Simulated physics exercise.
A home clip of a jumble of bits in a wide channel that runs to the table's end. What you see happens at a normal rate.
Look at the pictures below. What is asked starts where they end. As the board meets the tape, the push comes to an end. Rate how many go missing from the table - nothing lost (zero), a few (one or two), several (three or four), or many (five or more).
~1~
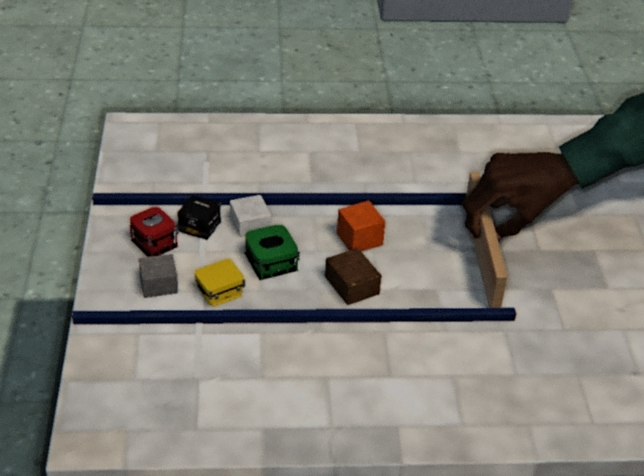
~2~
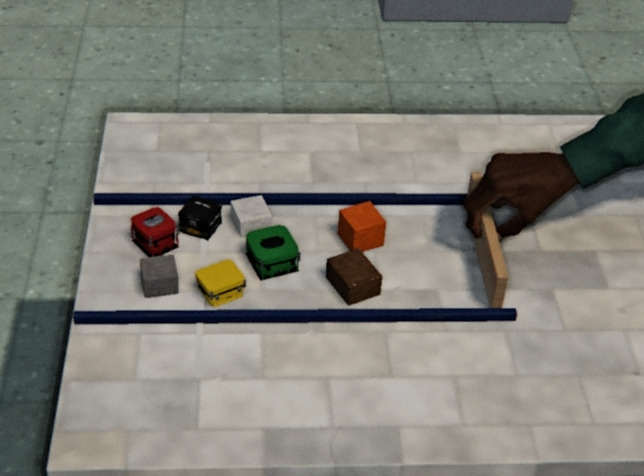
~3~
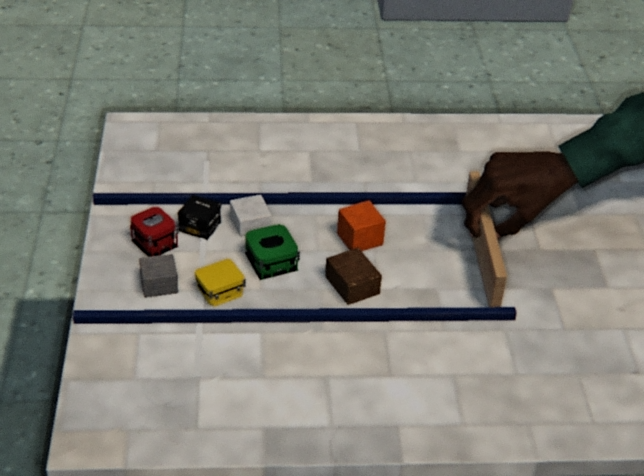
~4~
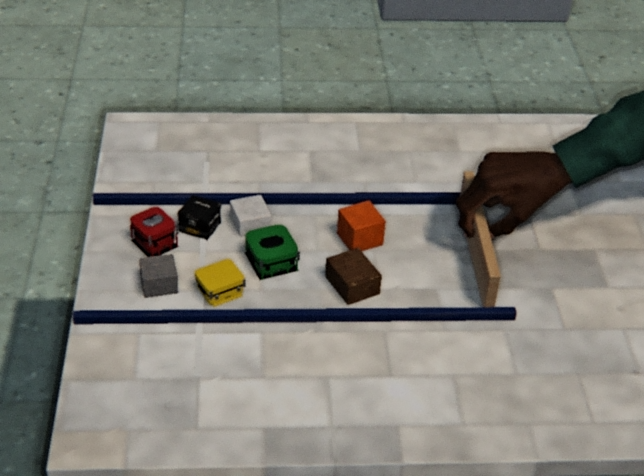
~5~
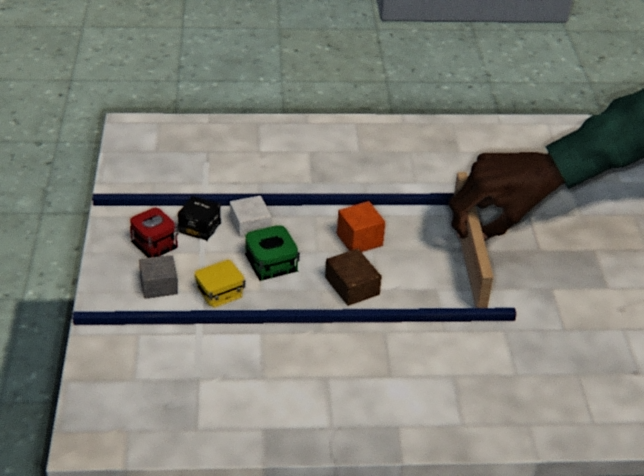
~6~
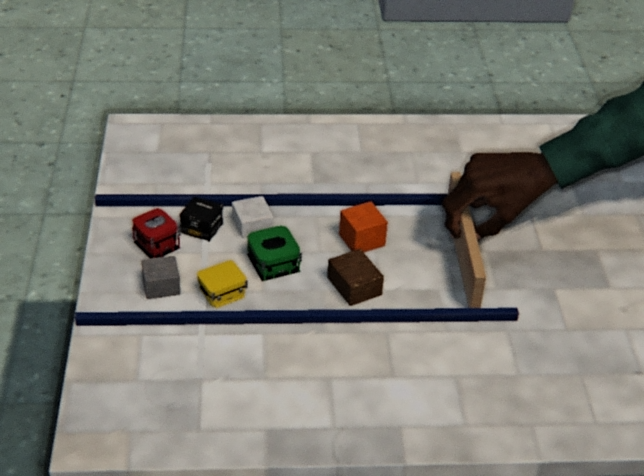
Nothing lost.
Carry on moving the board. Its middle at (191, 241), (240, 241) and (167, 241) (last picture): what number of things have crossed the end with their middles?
That makes 0, 0, 3.
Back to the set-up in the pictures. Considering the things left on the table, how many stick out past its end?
The count would be 0.
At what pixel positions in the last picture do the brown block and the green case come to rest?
In the last picture they sit at about (185, 275) and about (146, 252).
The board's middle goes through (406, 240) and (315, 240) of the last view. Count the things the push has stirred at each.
The first count is 0, and then it's 3.
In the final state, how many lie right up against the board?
Contact count: 2.
Soon after, none off yet; red case at rest near (156, 234); grey block at rest near (161, 278); black box at rest near (202, 219).
Then, none off yet; red case at rest near (156, 234); grey block at rest near (161, 278); black box moving near (194, 219).
At rest, the number that fall off is zero.
